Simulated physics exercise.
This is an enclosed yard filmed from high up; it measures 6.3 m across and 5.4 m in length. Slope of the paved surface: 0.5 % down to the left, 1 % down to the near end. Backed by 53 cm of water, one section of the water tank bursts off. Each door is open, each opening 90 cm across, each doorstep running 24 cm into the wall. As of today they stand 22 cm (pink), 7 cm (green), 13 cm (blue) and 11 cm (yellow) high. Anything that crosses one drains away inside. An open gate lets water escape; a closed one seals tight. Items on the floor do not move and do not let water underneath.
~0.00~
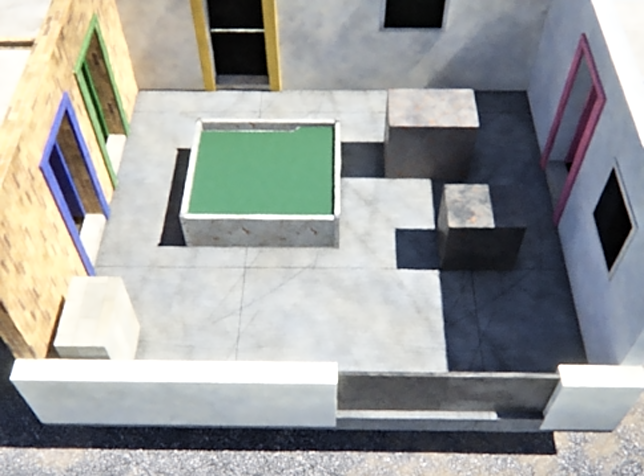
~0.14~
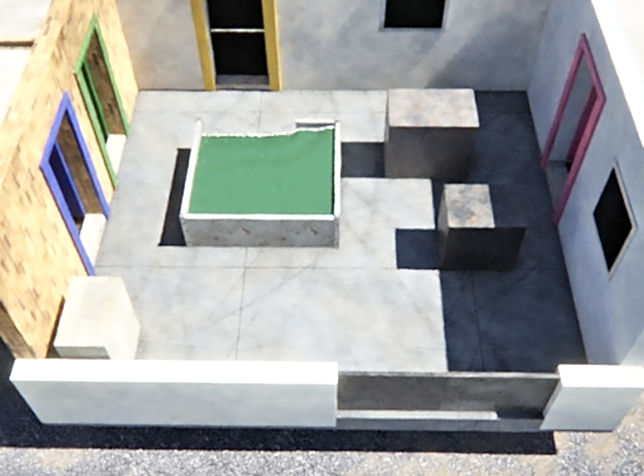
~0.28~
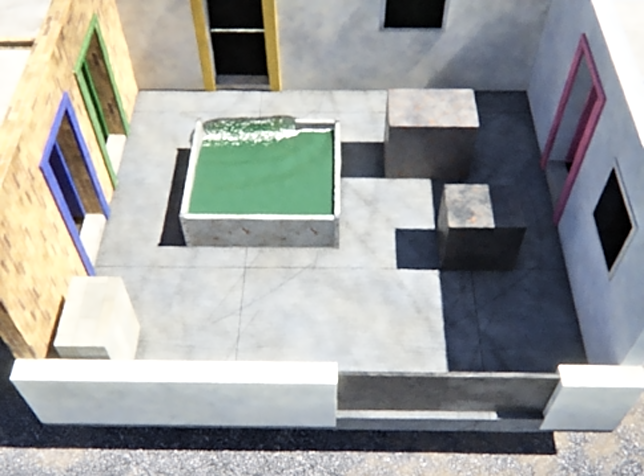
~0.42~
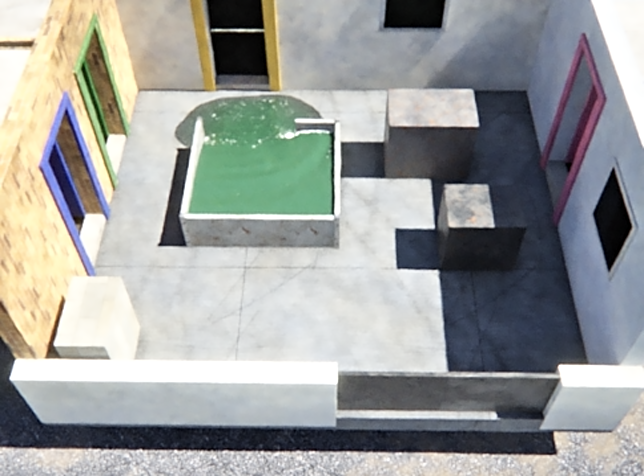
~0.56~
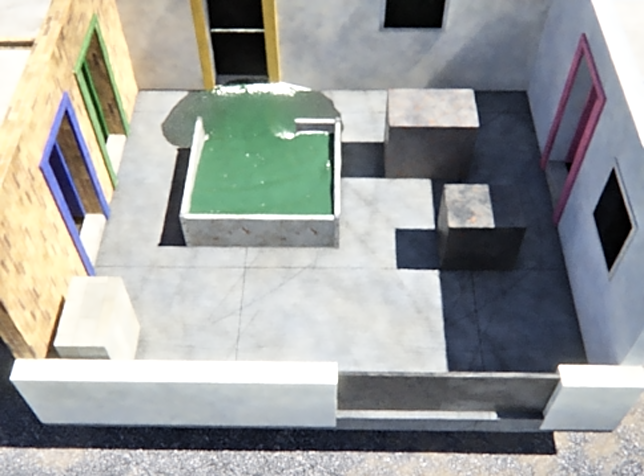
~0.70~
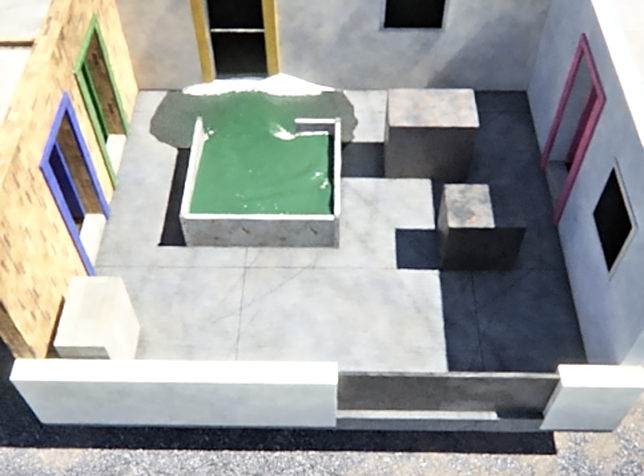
At first, green water lies still in a raised, walled tank in an enclosed yard with coloured door surrounds. Then part of the tank's far side gives way and water pours through in white froth, spreading across the pale floor behind it, widening left and right and reaching the back wall beside the yellow doorway.
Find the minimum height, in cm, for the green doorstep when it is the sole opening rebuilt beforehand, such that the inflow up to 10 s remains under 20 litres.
The minimum height is about 7 cm.
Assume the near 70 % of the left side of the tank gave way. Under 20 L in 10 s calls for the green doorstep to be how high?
With that break, close to 18 cm.
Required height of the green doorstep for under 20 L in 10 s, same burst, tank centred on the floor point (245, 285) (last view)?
About 12.5 cm.
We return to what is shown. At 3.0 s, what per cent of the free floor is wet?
About 40 per cent.
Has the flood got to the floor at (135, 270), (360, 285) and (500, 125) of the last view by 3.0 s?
In order: Soaked, untouched, soaked.
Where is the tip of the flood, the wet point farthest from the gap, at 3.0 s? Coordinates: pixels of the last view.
Lab note: Front tip approx. (518, 97).
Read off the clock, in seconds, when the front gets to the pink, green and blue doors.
Pink = 3.2 s, green = 1.8 s, blue = 2.6 s.
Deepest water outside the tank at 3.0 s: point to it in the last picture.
At about pixel (148, 97).
After 1.4 s water covers 15 % of the floor, deepest (32 cm) near (271, 97); it has not reached the green door.
After 3.0 s water covers 40 % of the floor, deepest (25 cm) near (148, 97); 10 cm at the green door, 1 litre in over its 7 cm doorstep.
After 10.0 s water covers 95 % of the floor, deepest (10 cm) near (428, 399); 5 cm at the green door, 19 litres in over its 7 cm doorstep.
At the green door as built, the water arrived by 1.9 s and peaked near 10 cm at 3.4 s.
Run again over the same 10 s with other heights there, 29 litres in over 6 cm, 11 litres over 8 cm. The limit of 20 litres is kept from about 7 cm up.
